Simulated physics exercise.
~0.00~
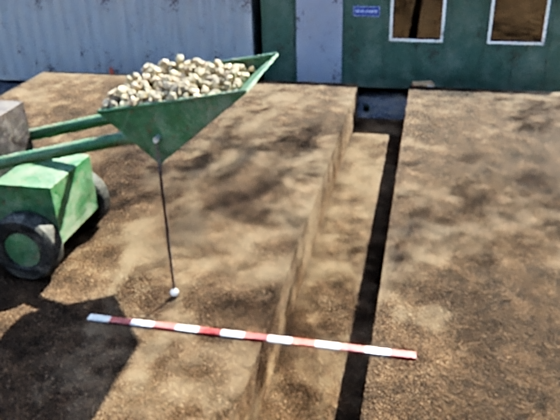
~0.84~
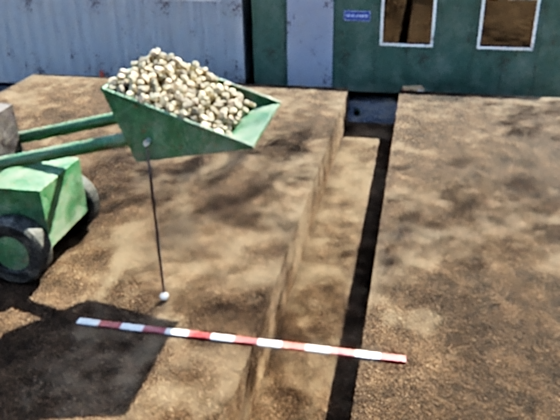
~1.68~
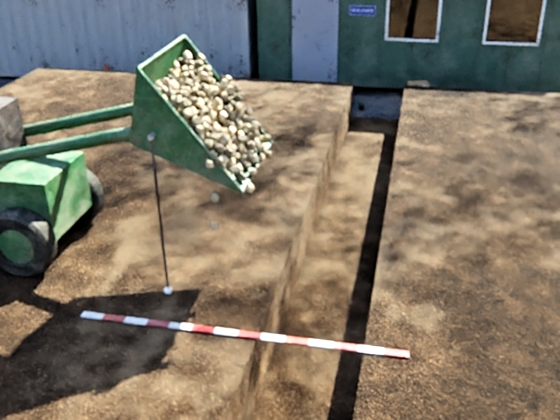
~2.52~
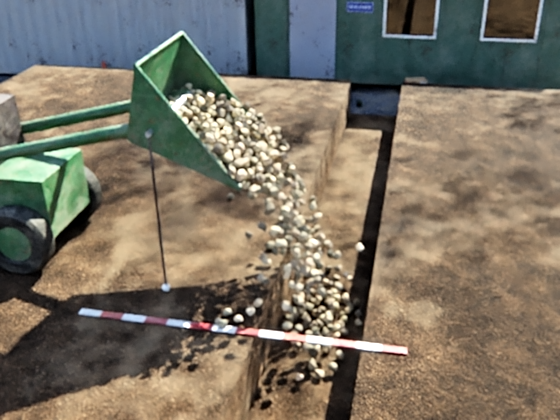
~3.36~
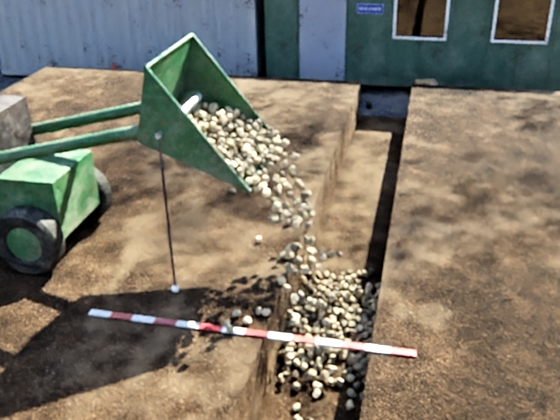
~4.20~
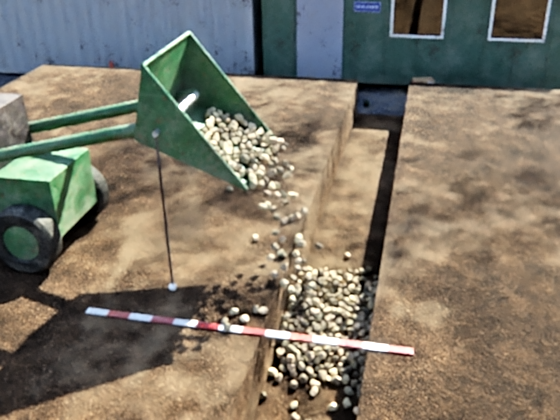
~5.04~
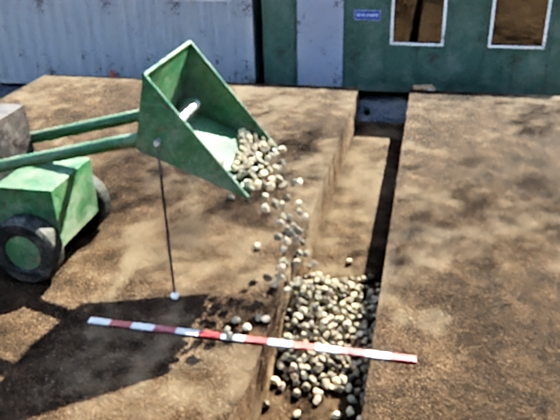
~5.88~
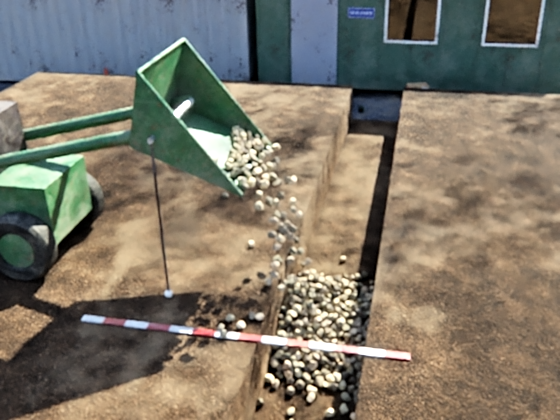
A green bucket heaped with pale, rounded stones sits on the arms of a small green loader at the left of a sunlit brown yard, viewed from above by a slightly swaying camera. A red and white striped staff lies across the ground before a trench, with a green building and pale corrugated wall behind. The bucket tips steeply to the right, and the stones slide to its lip. They pour down into the trench, a few landing short beside the staff. The bucket holds still as the flow thins, leaving a pile in the trench and some stones still at the lip.
